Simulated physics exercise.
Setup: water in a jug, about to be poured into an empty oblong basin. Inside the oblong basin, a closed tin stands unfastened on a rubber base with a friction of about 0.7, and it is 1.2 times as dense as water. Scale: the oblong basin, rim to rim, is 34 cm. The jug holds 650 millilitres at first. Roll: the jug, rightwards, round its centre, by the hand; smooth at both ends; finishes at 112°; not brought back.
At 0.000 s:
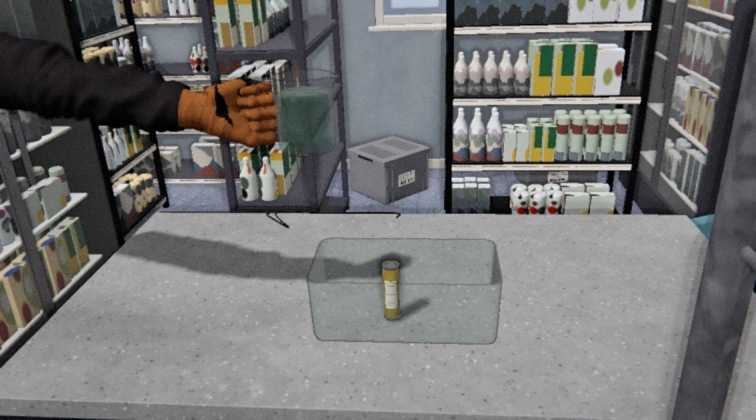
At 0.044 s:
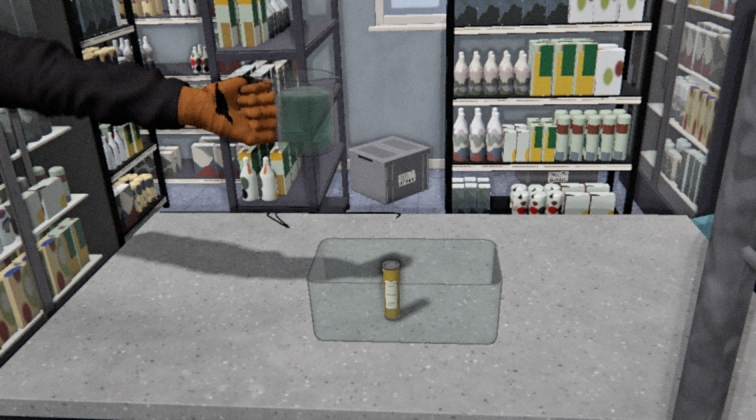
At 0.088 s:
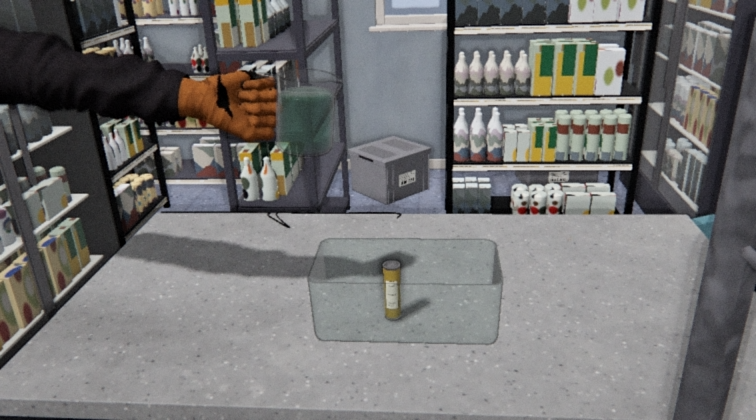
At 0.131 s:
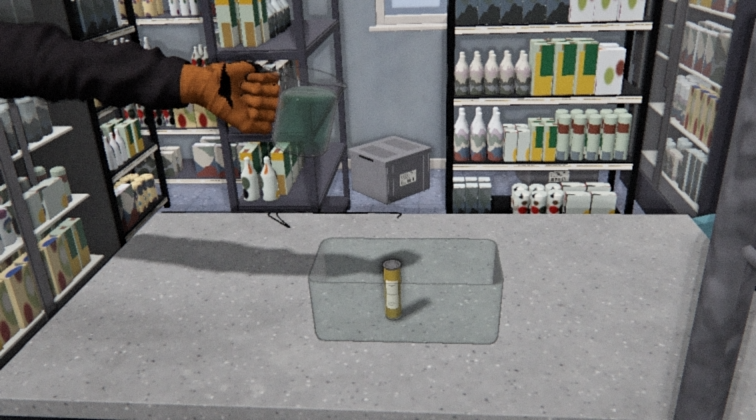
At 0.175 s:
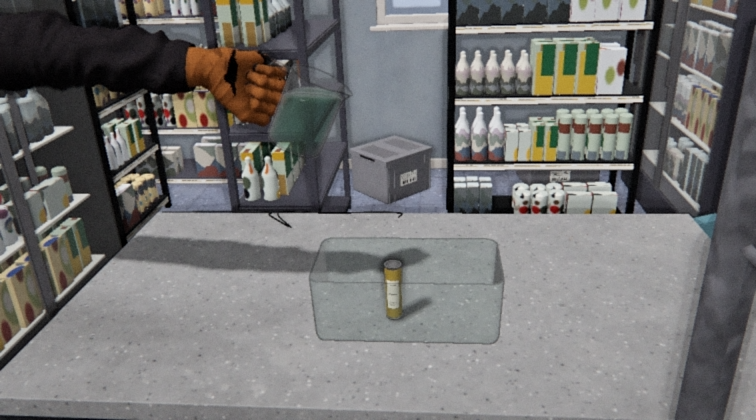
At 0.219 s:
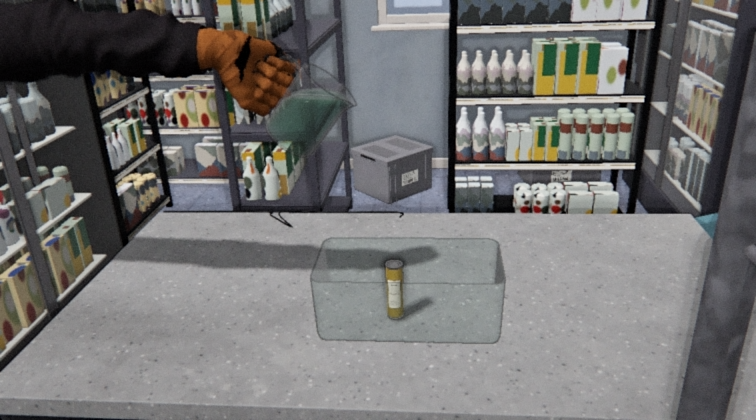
To begin with, an orange-gloved hand holds a clear jug of greenish liquid nearly upright above a grey speckled counter, where a small yellowish tin stands inside a clear oblong basin. The hand then turns, tilting the jug gradually and then more steeply to the right, while the liquid shifts inside it.
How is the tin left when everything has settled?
It will stay on its base.
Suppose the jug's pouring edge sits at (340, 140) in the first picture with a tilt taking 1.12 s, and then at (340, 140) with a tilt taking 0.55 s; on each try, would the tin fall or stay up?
The tin overturns the first time and overturns the second time.
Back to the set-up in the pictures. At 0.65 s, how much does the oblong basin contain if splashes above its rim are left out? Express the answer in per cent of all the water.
46 per cent or thereabouts.
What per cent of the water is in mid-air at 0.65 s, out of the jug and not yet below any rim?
40 in a hundred, give or take.
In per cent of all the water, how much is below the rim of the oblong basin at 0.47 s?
Around 1%.
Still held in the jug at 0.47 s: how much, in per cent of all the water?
Close to 60 in a hundred.
After 0.47 s the tilt is 106° and 60 per cent is still to pour; the tin stands where it began.
After 0.65 s the tilt is 112° and 14 per cent is still to pour; the tin stands where it began.
After 0.84 s the tilt is 112° and 1 per cent is still to pour; the tin stands where it began.
After 1.05 s the tilt is 112° and 0 per cent is still to pour; the tin stands where it began.
In the end the tin stands where it began.
